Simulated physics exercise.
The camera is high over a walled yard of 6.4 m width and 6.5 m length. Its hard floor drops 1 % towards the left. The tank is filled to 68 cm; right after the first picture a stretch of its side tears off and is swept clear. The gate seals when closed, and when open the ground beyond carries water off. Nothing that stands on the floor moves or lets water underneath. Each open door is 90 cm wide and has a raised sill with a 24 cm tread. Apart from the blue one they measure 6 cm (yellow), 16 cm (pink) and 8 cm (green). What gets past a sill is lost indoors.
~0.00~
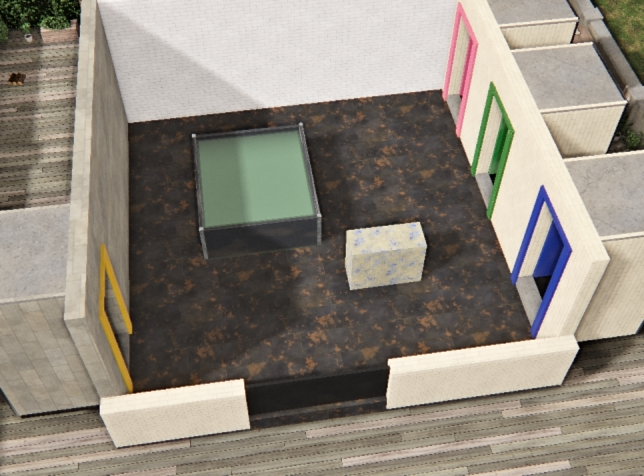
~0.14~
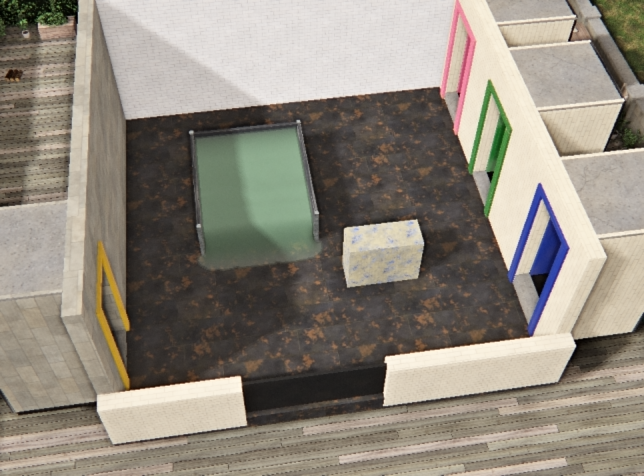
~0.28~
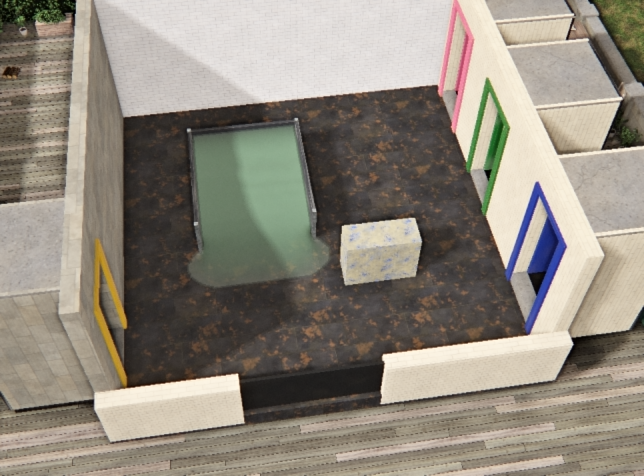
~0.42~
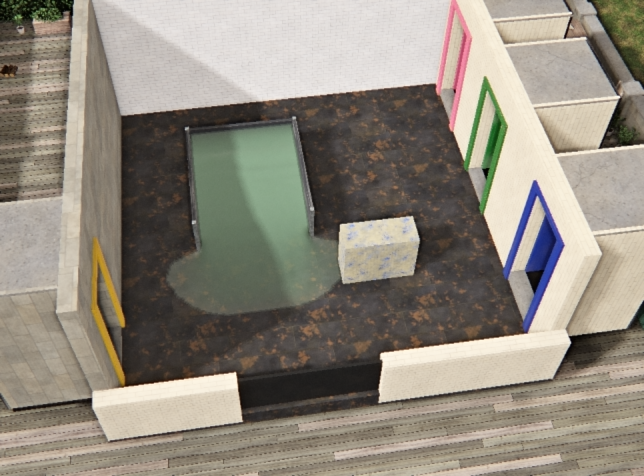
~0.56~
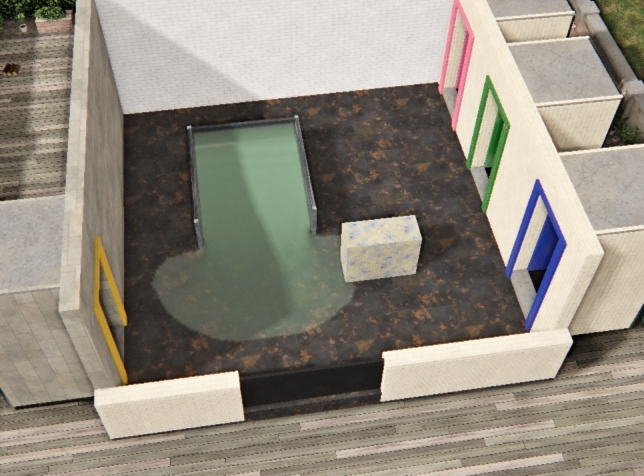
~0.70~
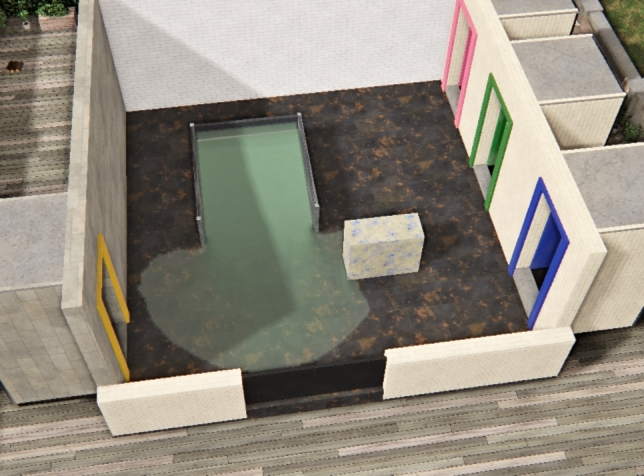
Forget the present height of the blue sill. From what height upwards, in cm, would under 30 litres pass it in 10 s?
Close to 13 cm is just enough.
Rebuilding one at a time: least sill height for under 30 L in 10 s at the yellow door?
About 20 cm at yellow.
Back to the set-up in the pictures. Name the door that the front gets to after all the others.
Last comes the pink one.
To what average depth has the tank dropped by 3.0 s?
Some 16 cm.
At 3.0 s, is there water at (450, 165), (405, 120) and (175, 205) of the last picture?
In turn: Dry, dry, dry.
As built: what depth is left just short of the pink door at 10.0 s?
Roughly 4.0 cm deep.
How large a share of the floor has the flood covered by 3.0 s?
About 40 per cent.
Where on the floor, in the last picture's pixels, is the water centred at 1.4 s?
Near (258, 249).
After 1.4 s water covers 30 % of the floor, deepest (38 cm) near (272, 391); it has not reached the blue door.
After 3.0 s water covers 40 % of the floor, deepest (36 cm) near (128, 411); 18 cm at the blue door, 0 litres in over its 23 cm sill.
After 10.0 s water covers 100 % of the floor, deepest (16 cm) near (236, 101); 5 cm at the blue door, 0 litres in over its 23 cm sill.
At the blue door as built, the water arrived by 2.7 s and peaked near 21 cm at 3.4 s.
Run again over the same 10 s with other heights there, 49 litres in over 11 cm, 16 litres over 15 cm. The limit of 30 litres is kept from about 13 cm up.
